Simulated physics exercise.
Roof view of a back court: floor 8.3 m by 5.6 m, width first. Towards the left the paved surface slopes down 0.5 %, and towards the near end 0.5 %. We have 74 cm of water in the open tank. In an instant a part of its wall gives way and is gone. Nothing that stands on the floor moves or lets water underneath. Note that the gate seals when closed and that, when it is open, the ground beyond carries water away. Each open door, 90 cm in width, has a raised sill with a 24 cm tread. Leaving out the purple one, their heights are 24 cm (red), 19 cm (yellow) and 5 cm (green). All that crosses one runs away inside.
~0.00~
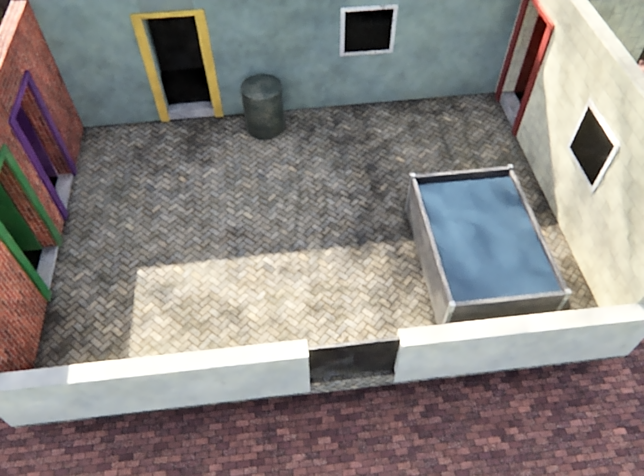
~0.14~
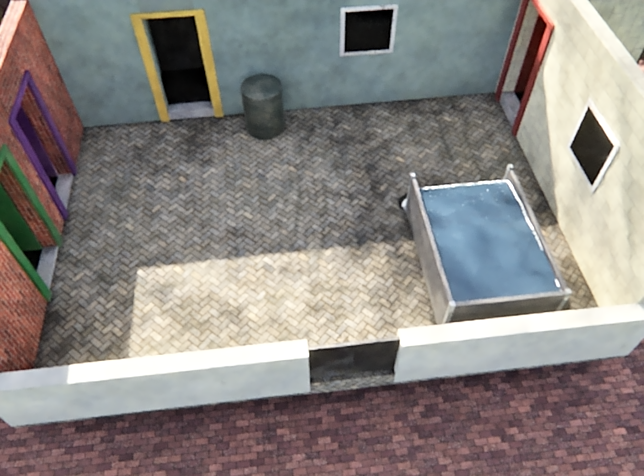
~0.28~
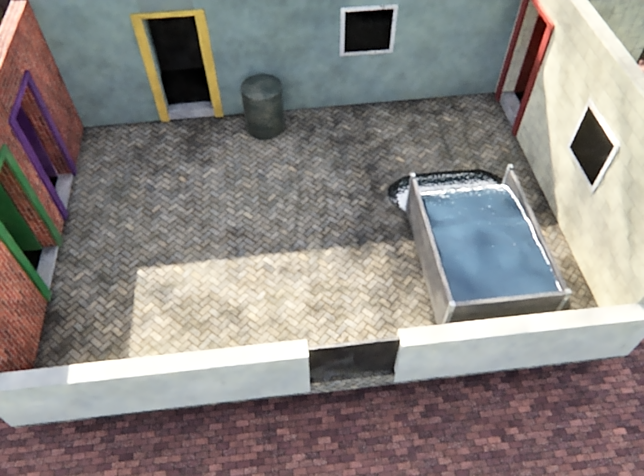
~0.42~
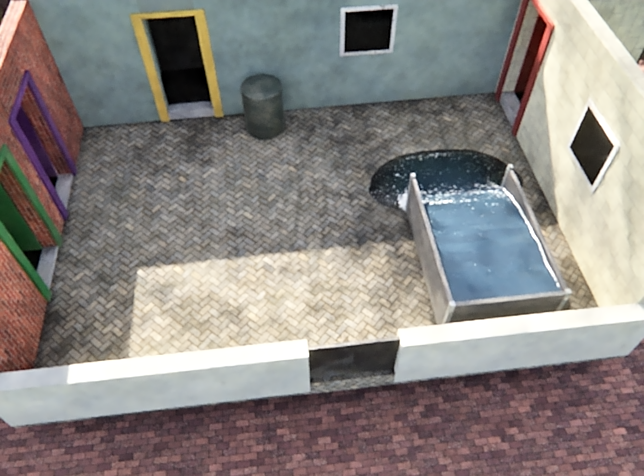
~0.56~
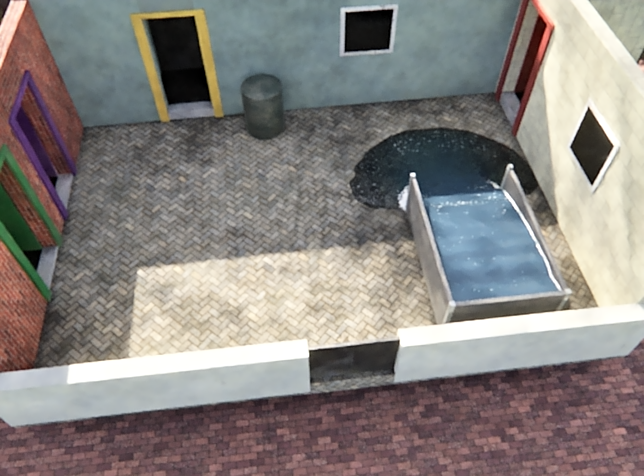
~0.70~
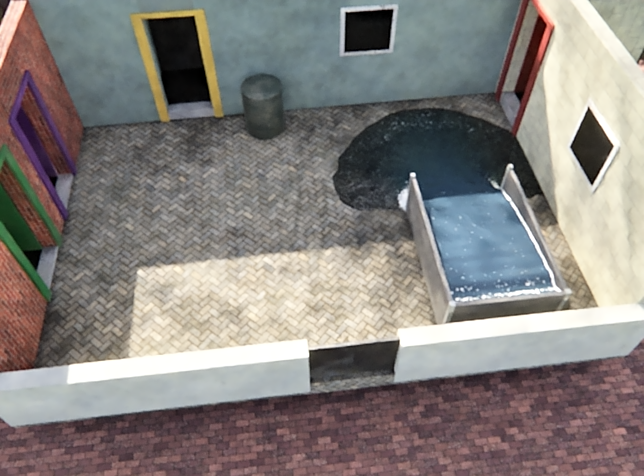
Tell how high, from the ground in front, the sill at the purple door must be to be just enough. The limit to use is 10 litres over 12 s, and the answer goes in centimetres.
It must be about 6 cm high.
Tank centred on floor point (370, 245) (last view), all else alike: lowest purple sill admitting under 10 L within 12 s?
New minimum height: Approx. 10.0 cm.
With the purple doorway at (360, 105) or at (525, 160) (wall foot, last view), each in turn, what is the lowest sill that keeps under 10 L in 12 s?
Around 26 and 16 cm respectively.
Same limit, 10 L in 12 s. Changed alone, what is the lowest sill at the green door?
Green door - some 9.0 centimetres.
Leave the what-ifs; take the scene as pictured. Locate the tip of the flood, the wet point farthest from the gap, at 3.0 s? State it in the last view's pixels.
Around pixel (113, 125).
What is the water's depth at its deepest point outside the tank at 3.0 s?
Max depth: Around 36 cm.
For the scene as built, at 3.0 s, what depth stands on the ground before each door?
In cm: Purple 0, red 28, yellow 3, green 0.
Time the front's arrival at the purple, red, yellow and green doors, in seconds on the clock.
It gets to purple after 4.0 s, red after 0.9 s, yellow after 2.2 s and green after 5.0 s.
After 1.4 s water covers 25 % of the floor, deepest (41 cm) near (486, 93); it has not reached the purple door.
After 3.0 s water covers 35 % of the floor, deepest (36 cm) near (286, 116); it has not reached the purple door.
After 12.0 s water covers 100 % of the floor, deepest (10 cm) near (28, 400); 8 cm at the purple door, 1 litre in over its 8 cm sill.
At the purple door as built, the water arrived by 4.1 s and peaked near 9 cm at 7.2 s.
With a sill of 5 cm, 23 litres would have come in within the 12 s; with 6.5 cm, 7 litres. So under 10 litres takes about 6 cm.
